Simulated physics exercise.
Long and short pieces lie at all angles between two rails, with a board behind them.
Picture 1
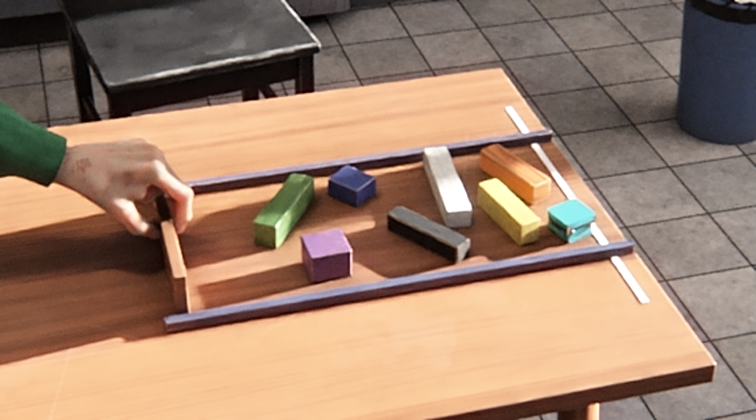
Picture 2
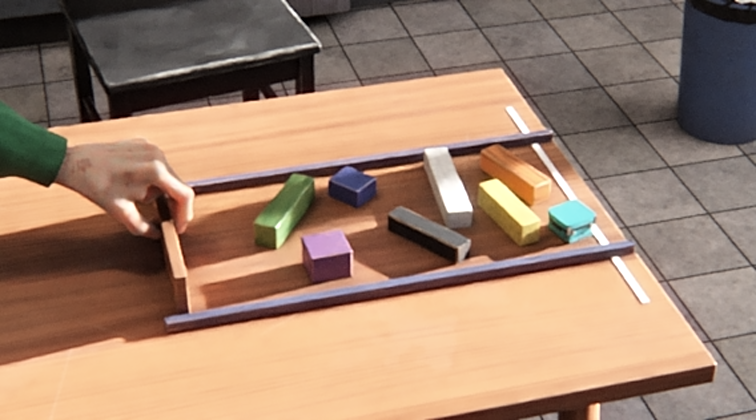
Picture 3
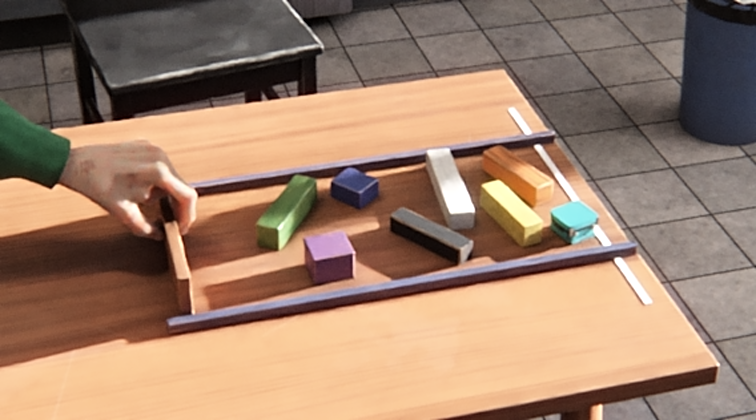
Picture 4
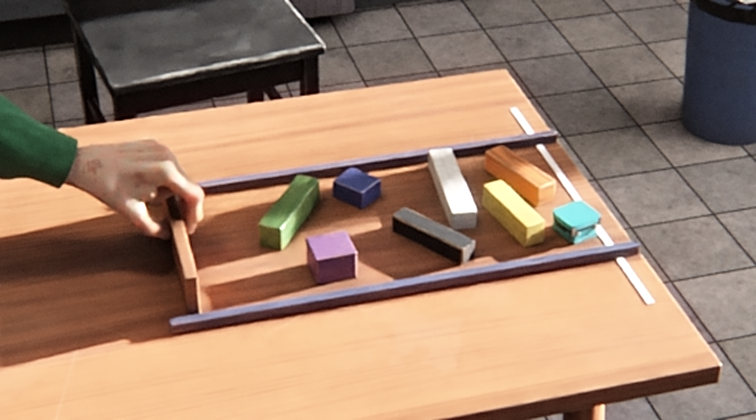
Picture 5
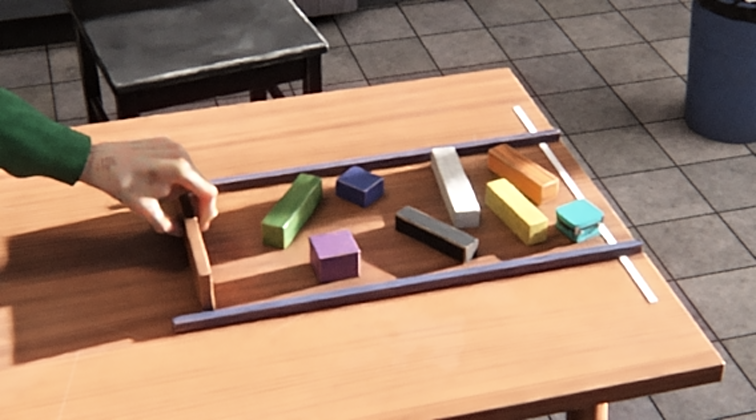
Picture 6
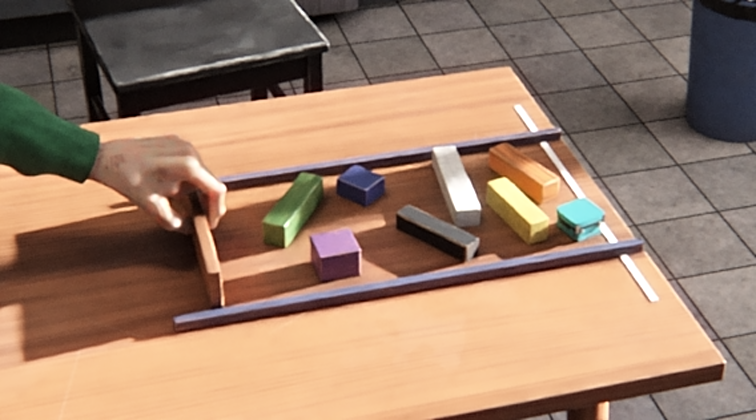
At the start, a hand in a green sleeve holds a wooden board upright between two rails on a table, behind eight scattered colourful blocks and sticks. The hand then slides the board a short way right, narrowing the gap to the green and purple pieces, while the pieces stay in place.
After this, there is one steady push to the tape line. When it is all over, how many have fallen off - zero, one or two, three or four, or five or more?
The board is going to sweep off at least five.
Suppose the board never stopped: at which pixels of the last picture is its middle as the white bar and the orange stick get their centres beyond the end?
I'd say about (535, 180) for the first one and about (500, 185) for the second.
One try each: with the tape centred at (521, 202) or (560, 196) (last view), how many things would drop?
In order, 3 and 5.
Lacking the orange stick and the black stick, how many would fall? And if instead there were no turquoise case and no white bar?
The counts: 4 and 4.
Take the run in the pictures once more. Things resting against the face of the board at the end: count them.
2 touch it.
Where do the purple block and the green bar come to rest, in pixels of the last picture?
The purple block settles near (620, 209); as for the green bar, near (578, 164).
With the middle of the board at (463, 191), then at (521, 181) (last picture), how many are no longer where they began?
Tally: 8; 8.
Soon after, none off yet; turquoise case at rest near (579, 221); orange stick at rest near (523, 173); yellow bar at rest near (517, 210).
Then, none off yet; turquoise case at rest near (579, 221); orange stick at rest near (523, 173); yellow bar moving near (525, 209).
Further on, one off so far; turquoise case falling near (653, 311); orange stick on its side near (610, 196); yellow bar moved about its own width near (616, 194).
At rest, the number that fall off is five or more; fallen, blue block, black stick, white bar, yellow bar, orange stick and turquoise case.
